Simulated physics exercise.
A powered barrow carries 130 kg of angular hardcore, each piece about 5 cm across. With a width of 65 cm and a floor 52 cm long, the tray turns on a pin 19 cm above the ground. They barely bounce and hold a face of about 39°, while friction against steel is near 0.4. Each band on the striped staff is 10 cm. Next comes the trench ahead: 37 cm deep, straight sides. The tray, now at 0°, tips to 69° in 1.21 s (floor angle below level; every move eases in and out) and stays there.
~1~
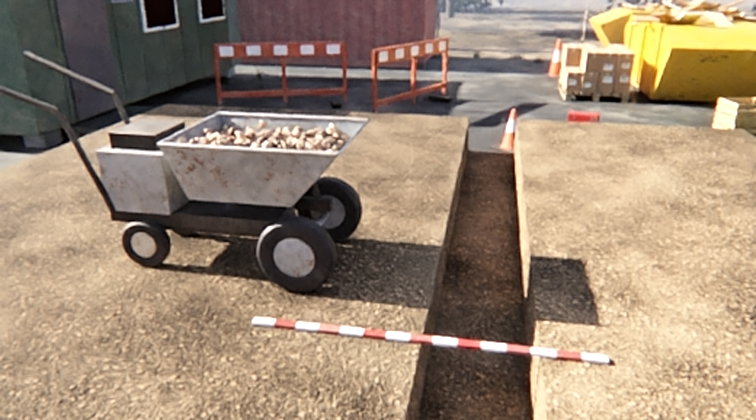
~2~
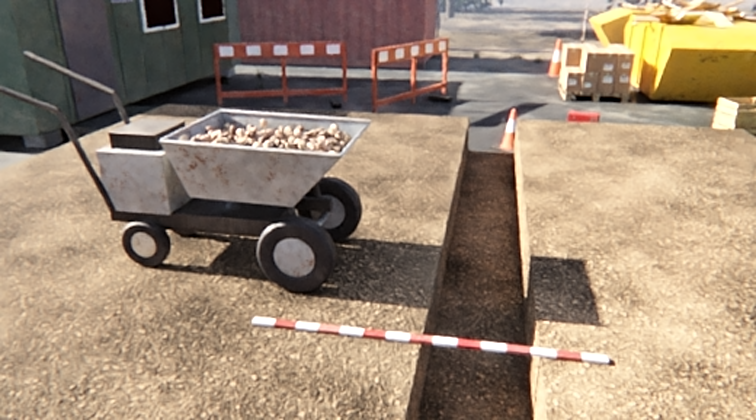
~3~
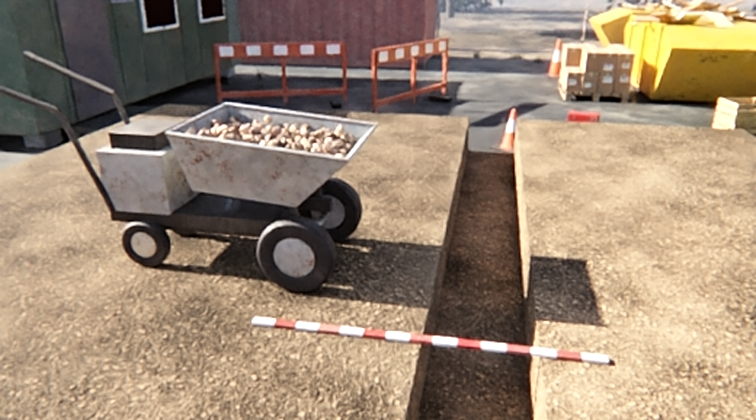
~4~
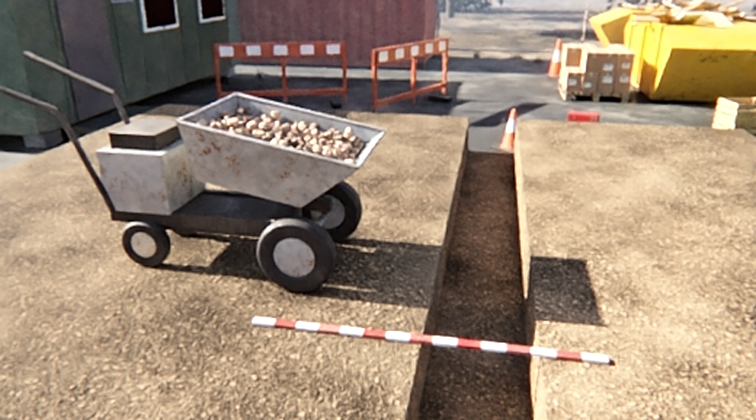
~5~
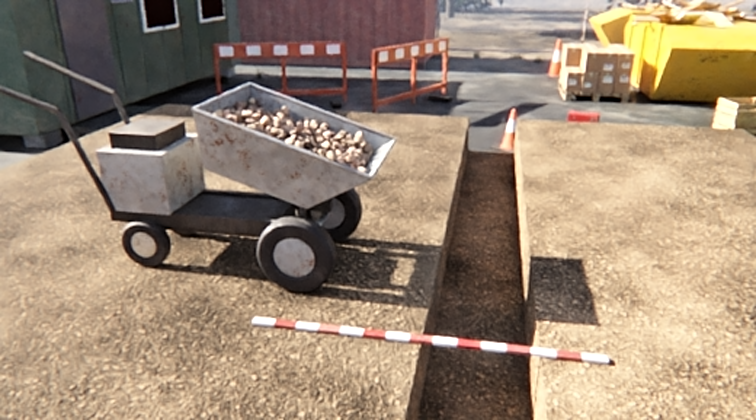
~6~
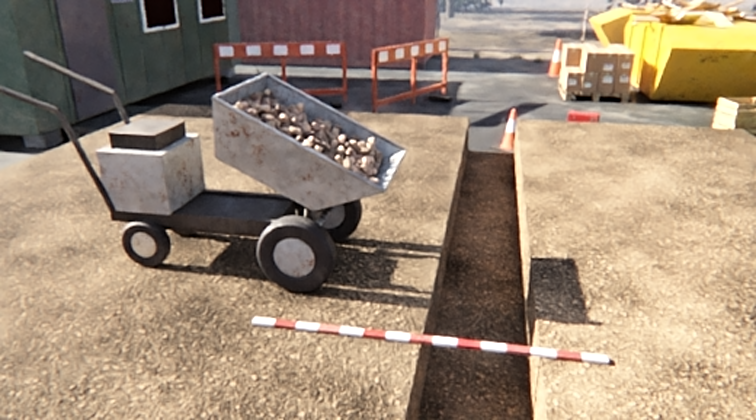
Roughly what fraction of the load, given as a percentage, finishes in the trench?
Some 95 per cent of the stones.
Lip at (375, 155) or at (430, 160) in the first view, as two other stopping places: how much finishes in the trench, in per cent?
100 %, then 70 %.
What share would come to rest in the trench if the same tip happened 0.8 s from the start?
Close to 100 percent, then.
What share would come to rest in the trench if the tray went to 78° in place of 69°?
Then about 85 per cent.
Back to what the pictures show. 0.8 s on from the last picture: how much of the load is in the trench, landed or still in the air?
By that point it's something like 20 in a hundred.
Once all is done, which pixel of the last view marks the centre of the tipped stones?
(470, 325).
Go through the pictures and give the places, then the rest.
In the first frame, the tray is at 0°, its lip at (338, 155); the top of the load is at (288, 134).
The second frame shows lip at (341, 156), floor tilted 1°, highest stones at (276, 133).
In the third frame, the tray is at 5°, its lip at (348, 160); the top of the load is at (249, 127).
In the fourth frame, the tray is at 11°, its lip at (359, 168); the top of the load is at (230, 118).
In the fifth frame, the tray is at 18°, its lip at (372, 178); the top of the load is at (243, 109).
In the sixth frame, the tray is at 26°, its lip at (384, 191); the top of the load is at (258, 99).
Then, 0.4 s after the last picture the floor is at 58°, 100 % in the tray; the foremost stones are at (415, 233).
Then, 0.8 s after the last picture the floor is at 69°, 77 % in the tray, 2 % short of the trench, 21 % in the trench; the foremost stones are at (486, 354).
Then, 1.1 s after the last picture the floor is at 69°, 42 % in the tray, 2 % short of the trench, 56 % in the trench; the foremost stones are at (523, 331).
Then, 3.1 s after the last picture the floor is at 69°, 1 % in the tray, 4 % short of the trench, 95 % in the trench; the foremost stones are at (523, 325).
